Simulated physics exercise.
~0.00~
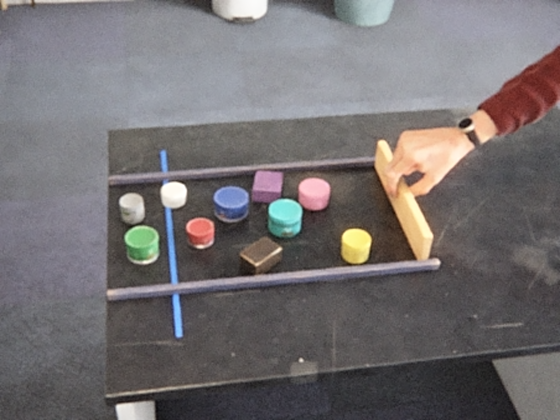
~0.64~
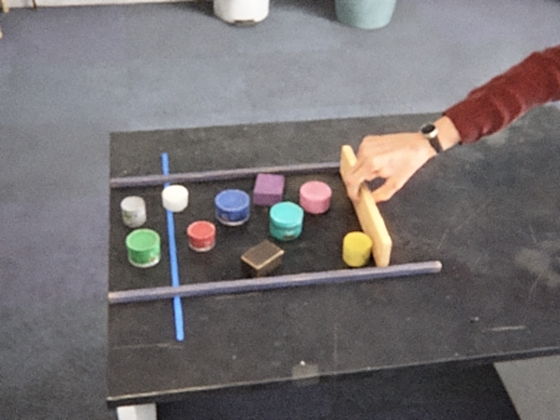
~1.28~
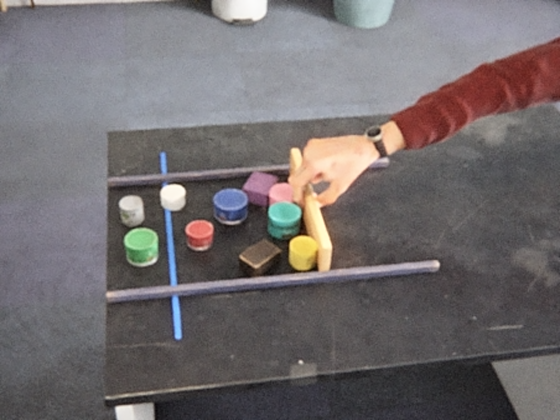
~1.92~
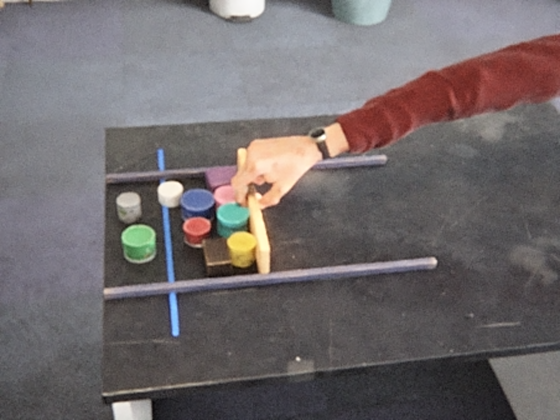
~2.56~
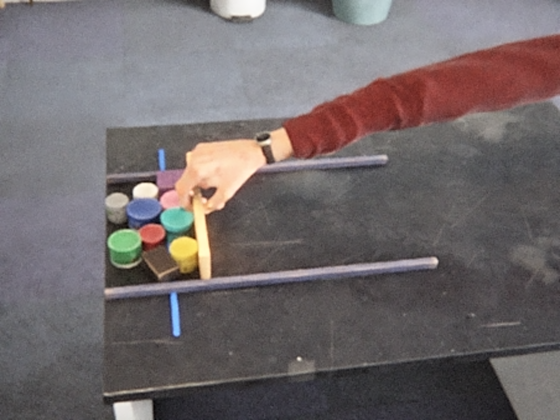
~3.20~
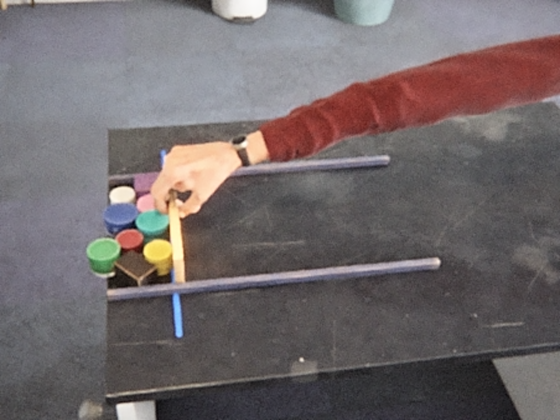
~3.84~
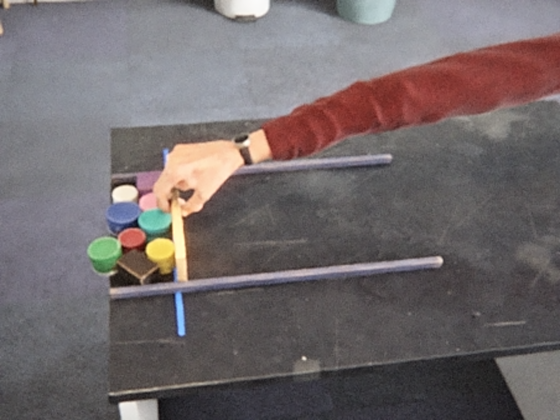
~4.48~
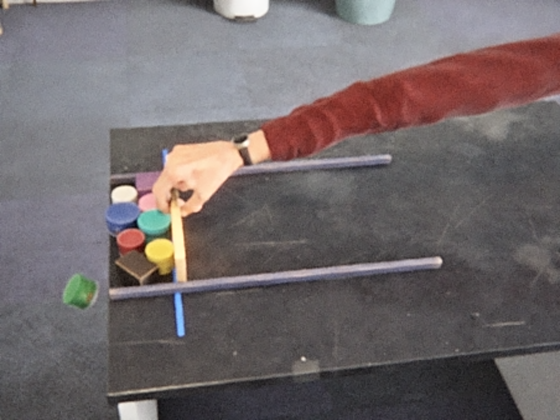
A hand slides a board left to the blue tape, and two tubs drop off the edge.
